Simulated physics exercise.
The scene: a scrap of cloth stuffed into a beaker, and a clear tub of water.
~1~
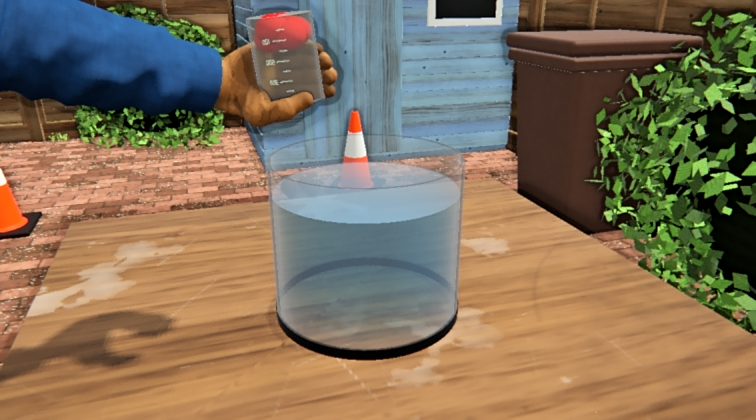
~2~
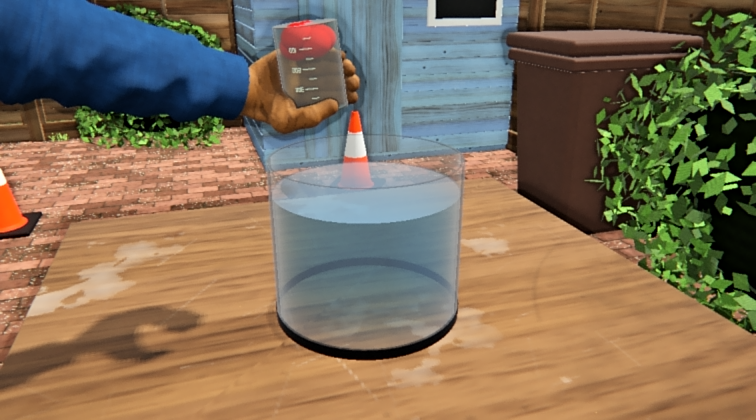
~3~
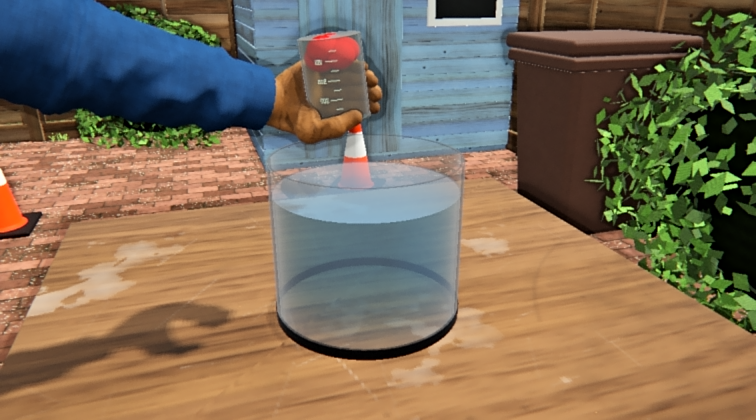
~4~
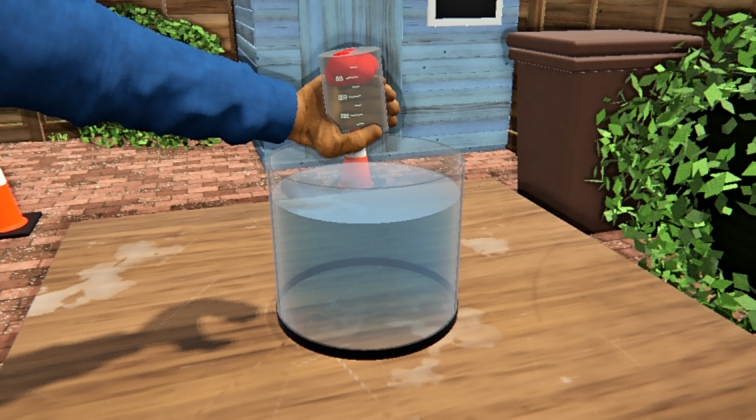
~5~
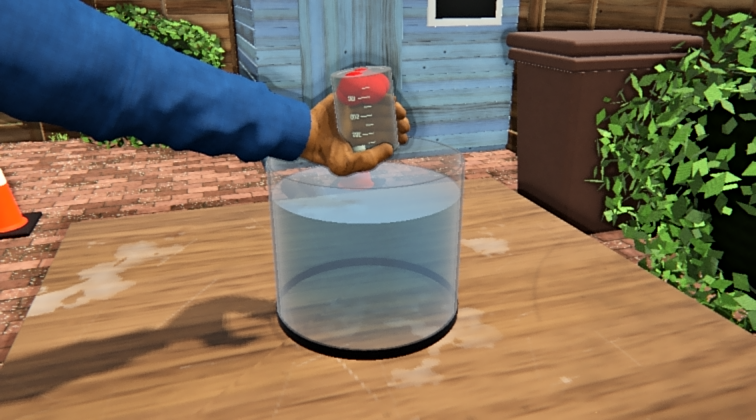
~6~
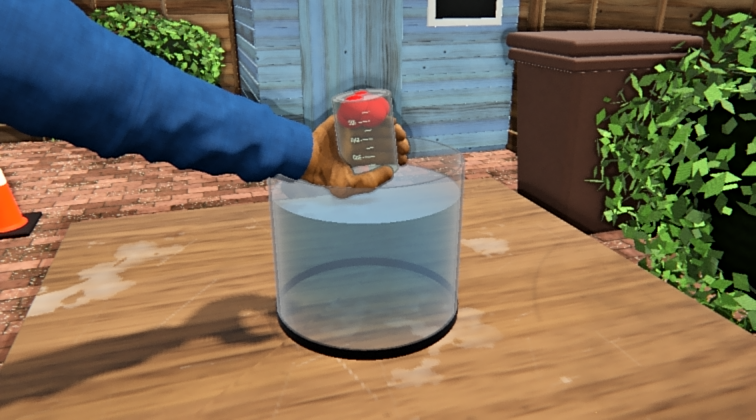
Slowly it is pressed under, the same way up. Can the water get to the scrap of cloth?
It stays dry.
Next, the beaker enters the water.
After that, air is trapped inside and holds the level down.
Finally, the beaker is under, still full of air, and the scrap of cloth is dry.
